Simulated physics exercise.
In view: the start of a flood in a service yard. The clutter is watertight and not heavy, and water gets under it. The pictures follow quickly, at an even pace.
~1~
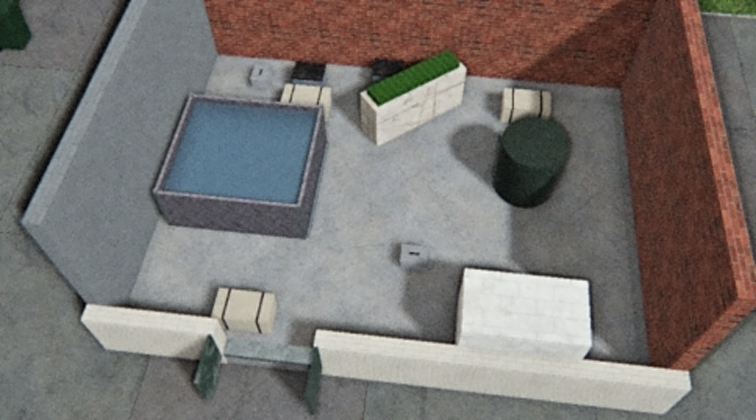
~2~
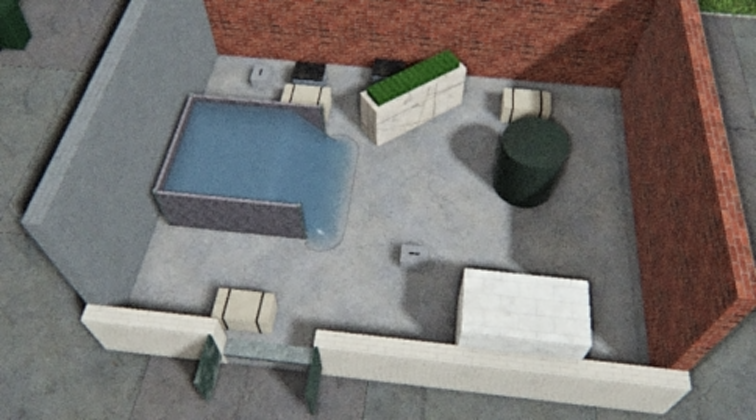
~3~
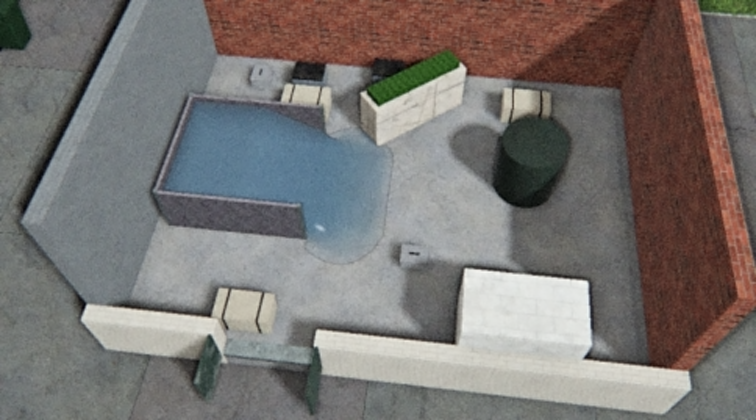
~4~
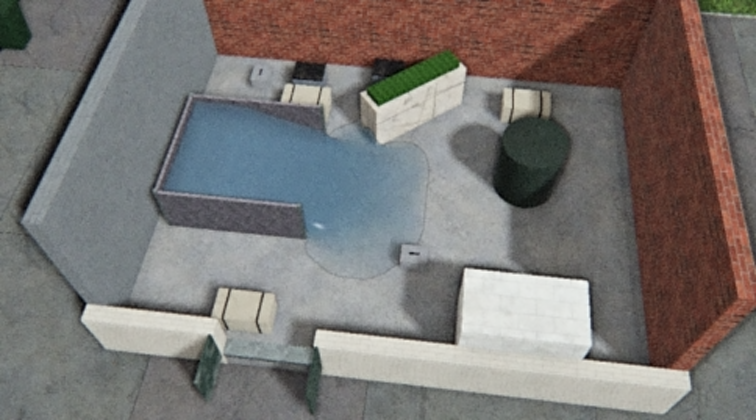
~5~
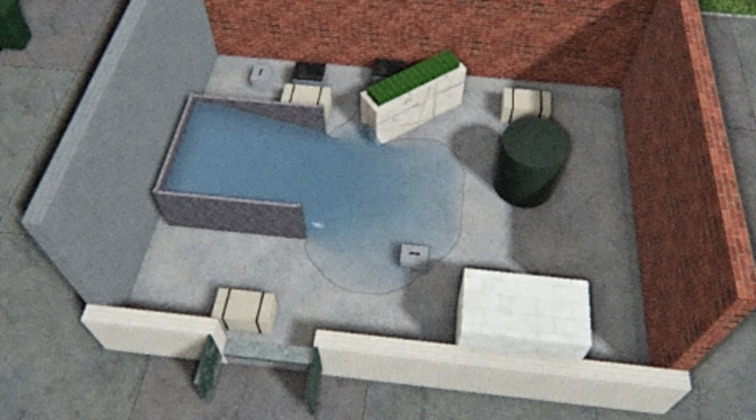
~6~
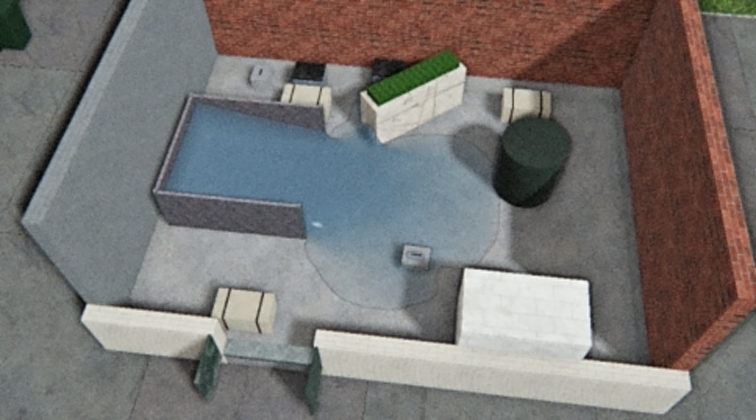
The clip opens on a walled yard with a raised, water-filled tank at left, pale boxes, a planter and a dark green cylinder. The tank's right side gives way and water pours onto the paving, then spreads rightward in a widening rounded sheet, surrounding a small grey block while the objects stay put.
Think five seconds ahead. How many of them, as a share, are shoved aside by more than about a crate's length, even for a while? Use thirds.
Share: One to two thirds.
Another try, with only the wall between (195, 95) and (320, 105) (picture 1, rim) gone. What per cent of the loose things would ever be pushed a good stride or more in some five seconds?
I make it 100 per cent.
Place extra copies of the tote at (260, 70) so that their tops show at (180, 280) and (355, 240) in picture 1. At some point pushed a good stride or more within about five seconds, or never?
In turn: Short of that, swept aside.
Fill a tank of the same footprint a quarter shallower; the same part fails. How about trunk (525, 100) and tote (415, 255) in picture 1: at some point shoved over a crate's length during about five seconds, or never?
In that order: Moved that far, swept aside.
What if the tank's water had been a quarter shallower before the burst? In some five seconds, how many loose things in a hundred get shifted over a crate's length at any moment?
Close to 30 %.
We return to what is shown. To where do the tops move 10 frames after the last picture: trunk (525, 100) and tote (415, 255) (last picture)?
Near (532, 72) and (625, 307).
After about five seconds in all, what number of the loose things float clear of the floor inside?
3 of them.
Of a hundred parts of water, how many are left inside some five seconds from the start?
Near 100 in a hundred.
A moment on, 1 of 7 are well off their spots; 0 afloat.
Next, 2 of 7 are well off their spots; 2 afloat.
Later, 3 of 7 are well off their spots; 3 afloat.
In the end, 3 of 7 are well off their spots, and 4 have been at some point; 3 afloat.
